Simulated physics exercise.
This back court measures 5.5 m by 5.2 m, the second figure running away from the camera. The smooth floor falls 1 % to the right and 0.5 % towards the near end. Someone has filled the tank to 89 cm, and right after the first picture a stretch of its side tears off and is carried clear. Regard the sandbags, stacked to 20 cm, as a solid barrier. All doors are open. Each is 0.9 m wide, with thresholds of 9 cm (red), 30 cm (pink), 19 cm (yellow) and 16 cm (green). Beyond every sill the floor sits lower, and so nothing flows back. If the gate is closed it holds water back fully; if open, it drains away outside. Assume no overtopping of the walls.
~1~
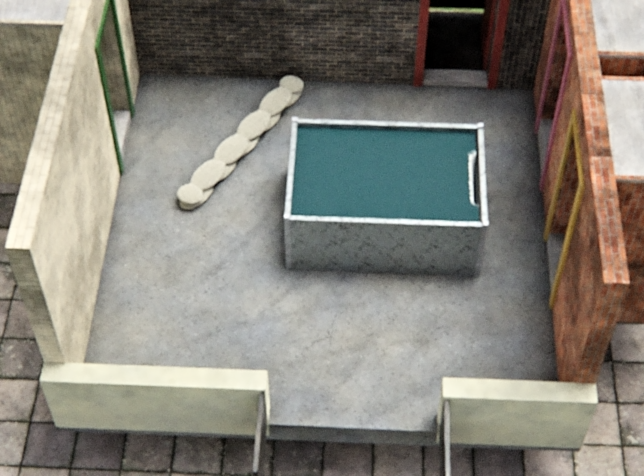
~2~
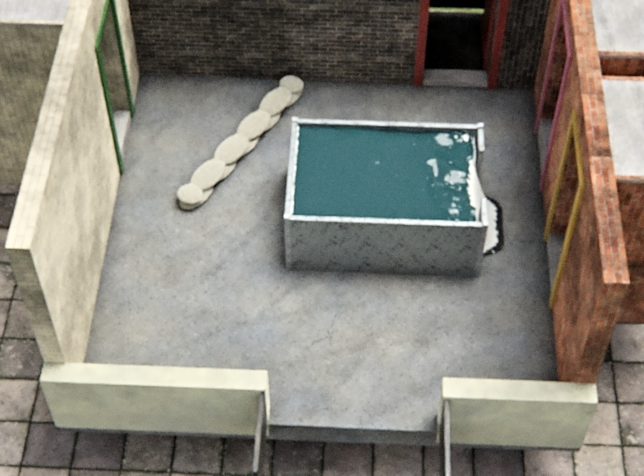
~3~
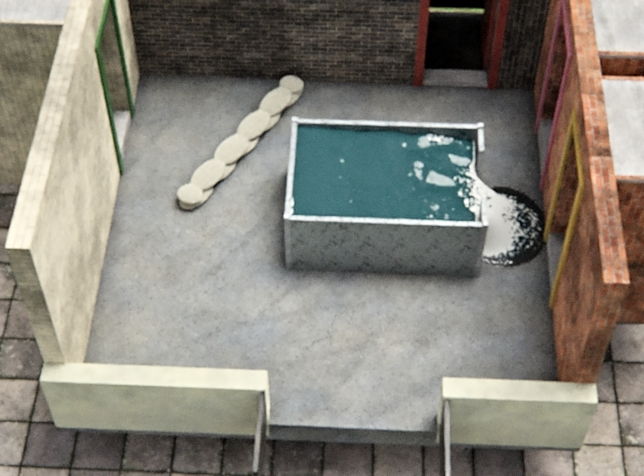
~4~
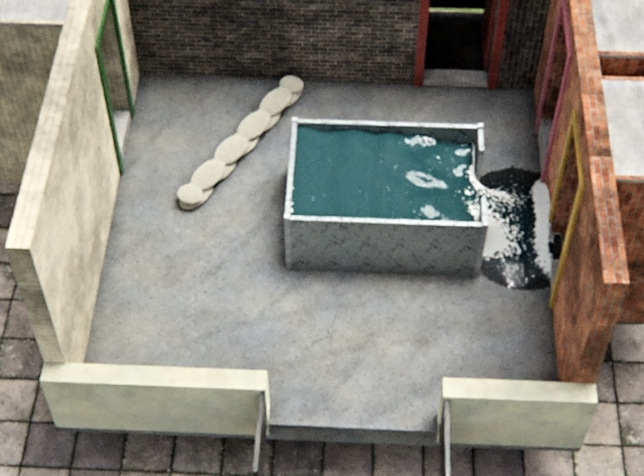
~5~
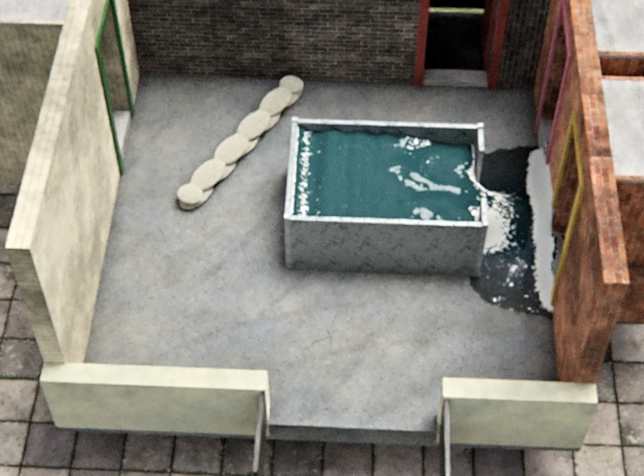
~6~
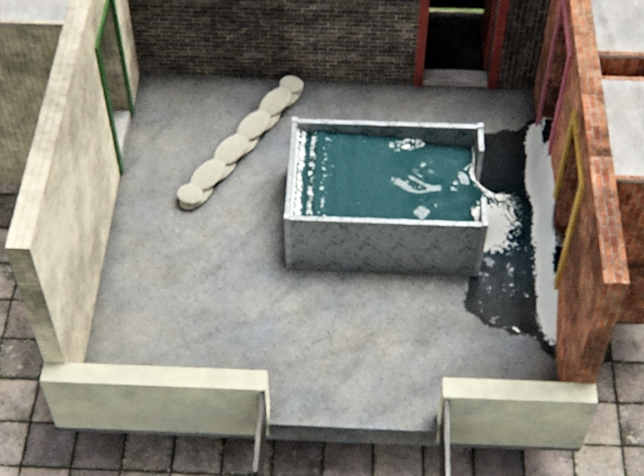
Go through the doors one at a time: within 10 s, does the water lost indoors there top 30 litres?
Red door: The inflow ends up higher than the cap; pink door: The inflow ends up lower than the cap; yellow door: The inflow ends up higher than the cap; green door: The inflow ends up lower than the cap.
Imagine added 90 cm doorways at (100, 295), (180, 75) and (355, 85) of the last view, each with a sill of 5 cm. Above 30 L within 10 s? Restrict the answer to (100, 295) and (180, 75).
Order as listed: Surpassed and respected.
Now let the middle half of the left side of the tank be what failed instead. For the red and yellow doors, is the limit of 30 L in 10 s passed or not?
Log - red: Threshold not reached, yellow: Threshold not reached.
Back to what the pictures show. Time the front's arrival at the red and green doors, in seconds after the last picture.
Arrival: Red 0.5 s, green 3.6 s.
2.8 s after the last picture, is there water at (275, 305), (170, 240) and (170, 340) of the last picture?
Going in order, covered, then clear, then covered.
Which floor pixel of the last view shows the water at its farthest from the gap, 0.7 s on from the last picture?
That would be close to (554, 418).
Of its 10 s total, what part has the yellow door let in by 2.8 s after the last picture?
Some 90 per cent by then.
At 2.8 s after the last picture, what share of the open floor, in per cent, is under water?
Covered: Roughly 65 per cent.
Then, 0.7 s after the last picture water covers 20 % of the floor and is deepest (63 cm) near (539, 230); red door 19 cm at the sill, 3 L in, pink door 24 cm at the sill, 4 L in, yellow door 39 cm at the sill, 87 L in, green door not reached.
Then, 1.5 s after the last picture water covers 35 % of the floor and is deepest (48 cm) near (539, 230); red door 23 cm at the sill, 56 L in, pink door 19 cm at the sill, 5 L in, yellow door 32 cm at the sill, 176 L in, green door not reached.
Then, 2.8 s after the last picture water covers 65 % of the floor and is deepest (38 cm) near (539, 230); red door 17 cm at the sill, 123 L in, pink door 15 cm at the sill, 5 L in, yellow door 26 cm at the sill, 231 L in, green door not reached.
Then, 5.3 s after the last picture water covers 85 % of the floor and is deepest (24 cm) near (539, 230); red door 12 cm at the sill, 172 L in, pink door 9 cm at the sill, 5 L in, yellow door 17 cm at the sill, 262 L in, green door 2 cm at the sill, 0 L in.
Then, 9.3 s after the last picture water covers 95 % of the floor and is deepest (16 cm) near (539, 230); red door 8 cm at the sill, 186 L in, pink door 12 cm at the sill, 5 L in, yellow door 10 cm at the sill, 264 L in, green door 4 cm at the sill, 0 L in.
